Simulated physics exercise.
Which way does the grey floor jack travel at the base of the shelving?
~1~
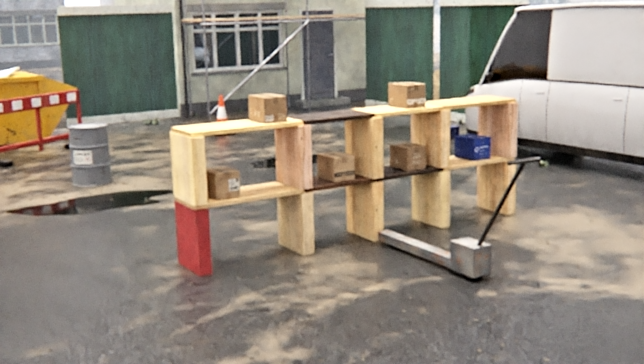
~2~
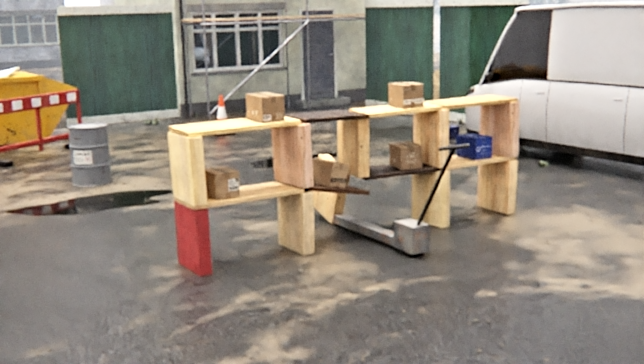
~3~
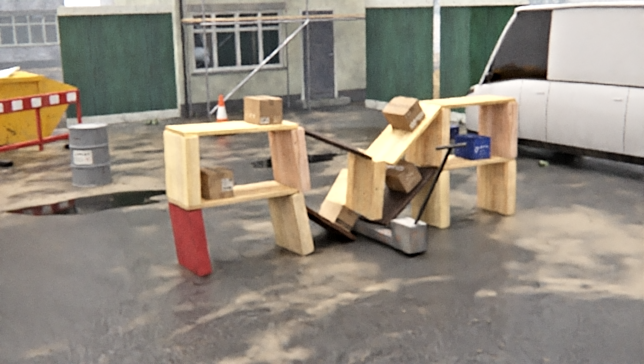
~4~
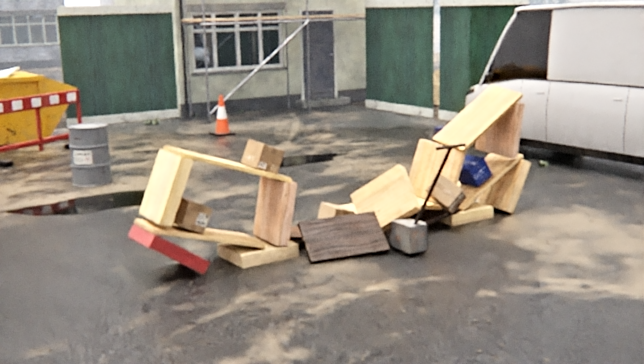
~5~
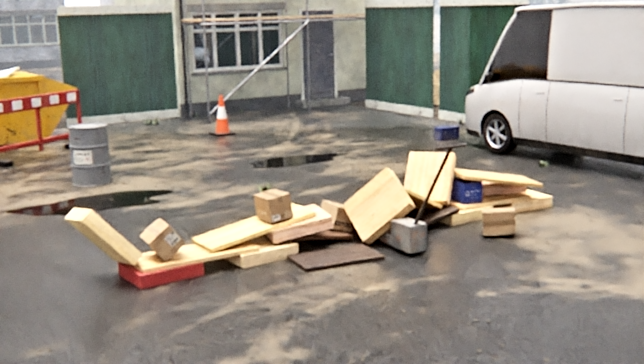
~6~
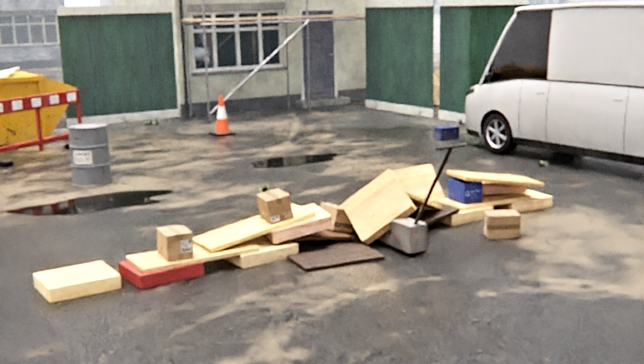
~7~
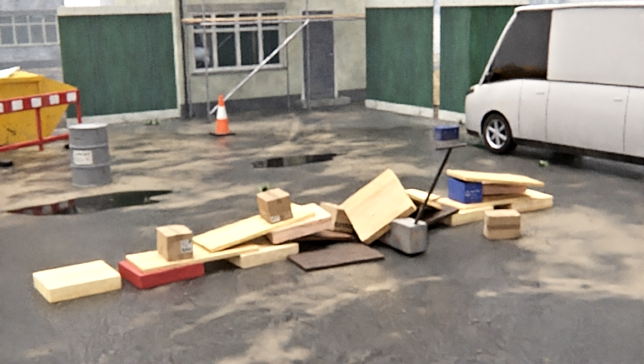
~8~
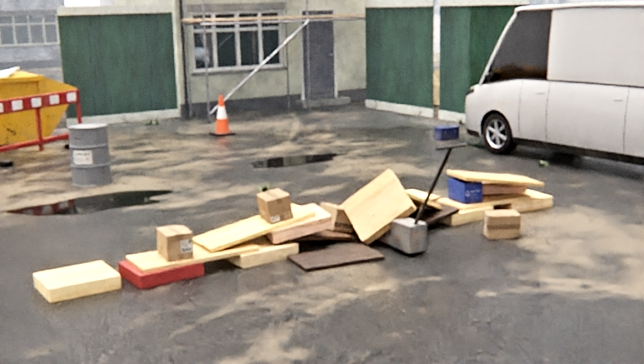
The jack moves to the left along the ground.
